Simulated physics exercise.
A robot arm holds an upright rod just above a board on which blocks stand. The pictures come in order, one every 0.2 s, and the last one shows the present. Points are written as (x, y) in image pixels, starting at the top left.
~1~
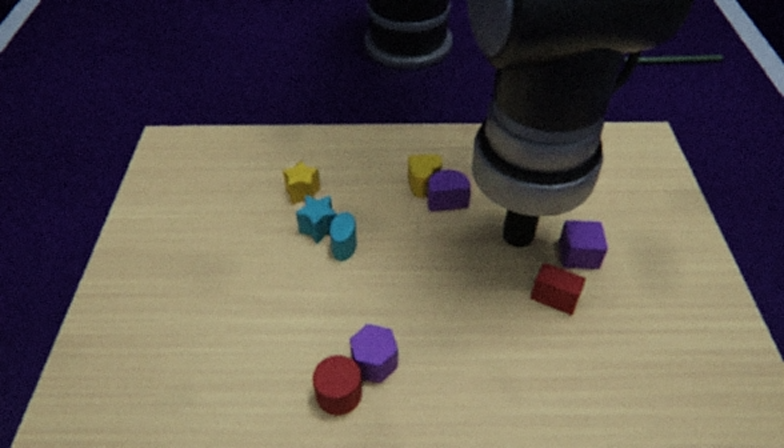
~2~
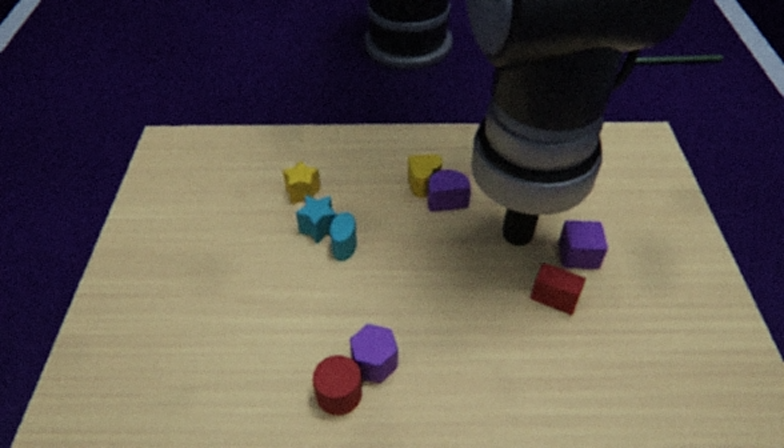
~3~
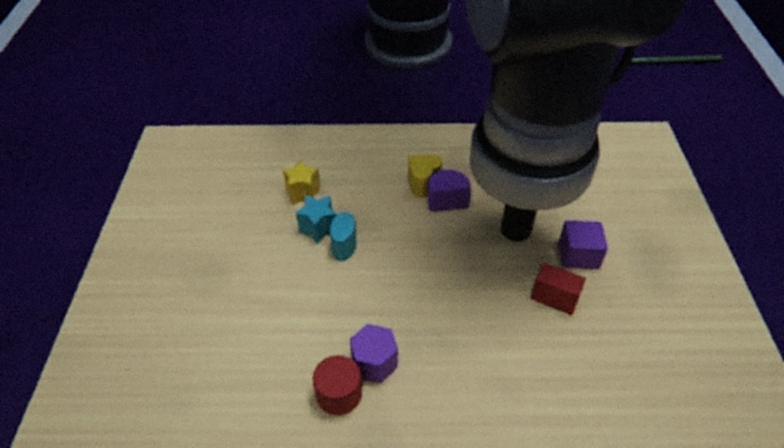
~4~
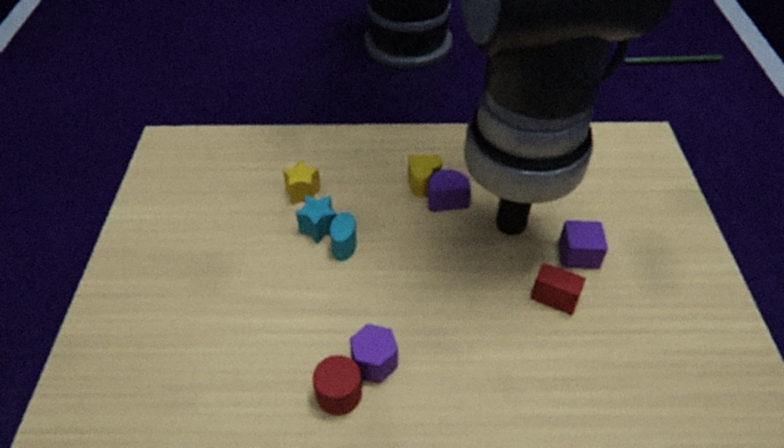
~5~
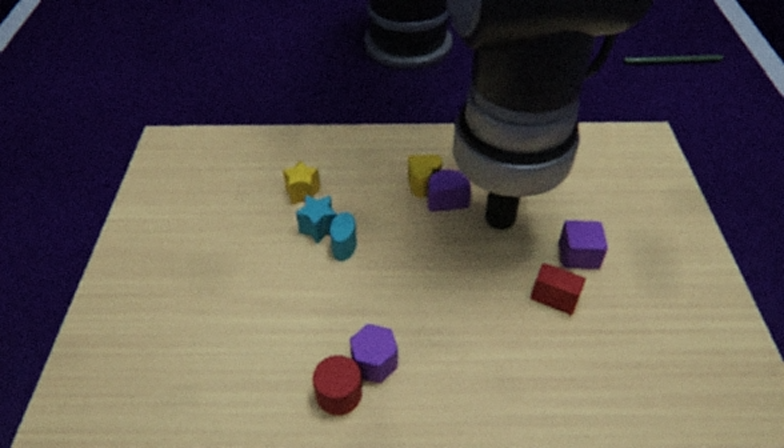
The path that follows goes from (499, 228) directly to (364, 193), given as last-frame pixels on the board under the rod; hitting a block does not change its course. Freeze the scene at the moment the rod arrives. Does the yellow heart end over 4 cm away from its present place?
No
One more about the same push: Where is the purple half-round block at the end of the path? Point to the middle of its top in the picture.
The purple half-round block ends near (424, 166).
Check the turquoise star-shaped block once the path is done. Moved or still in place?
That block stays.
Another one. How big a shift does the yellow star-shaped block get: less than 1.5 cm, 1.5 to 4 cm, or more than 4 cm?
It travels less than 1.5 cm.
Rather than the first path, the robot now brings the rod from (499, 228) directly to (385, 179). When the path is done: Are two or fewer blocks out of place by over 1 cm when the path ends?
Yes
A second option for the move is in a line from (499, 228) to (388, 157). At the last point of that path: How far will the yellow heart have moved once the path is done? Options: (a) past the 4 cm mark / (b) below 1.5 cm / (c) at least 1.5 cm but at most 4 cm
Correct choice: A.
What follows on the original path. One third of the way, rod (453, 207); yellow heart (421, 162); purple half-round block (444, 176).
Two thirds of the way, rod (407, 195); yellow heart (410, 148), turned 30° clockwise; purple half-round block (424, 166), turned 25° clockwise.
At the end, rod (364, 185); yellow star-shaped block unmoved; turquoise star-shaped block unmoved; yellow heart (410, 148), turned 30° clockwise; purple half-round block (424, 166), turned 25° clockwise.
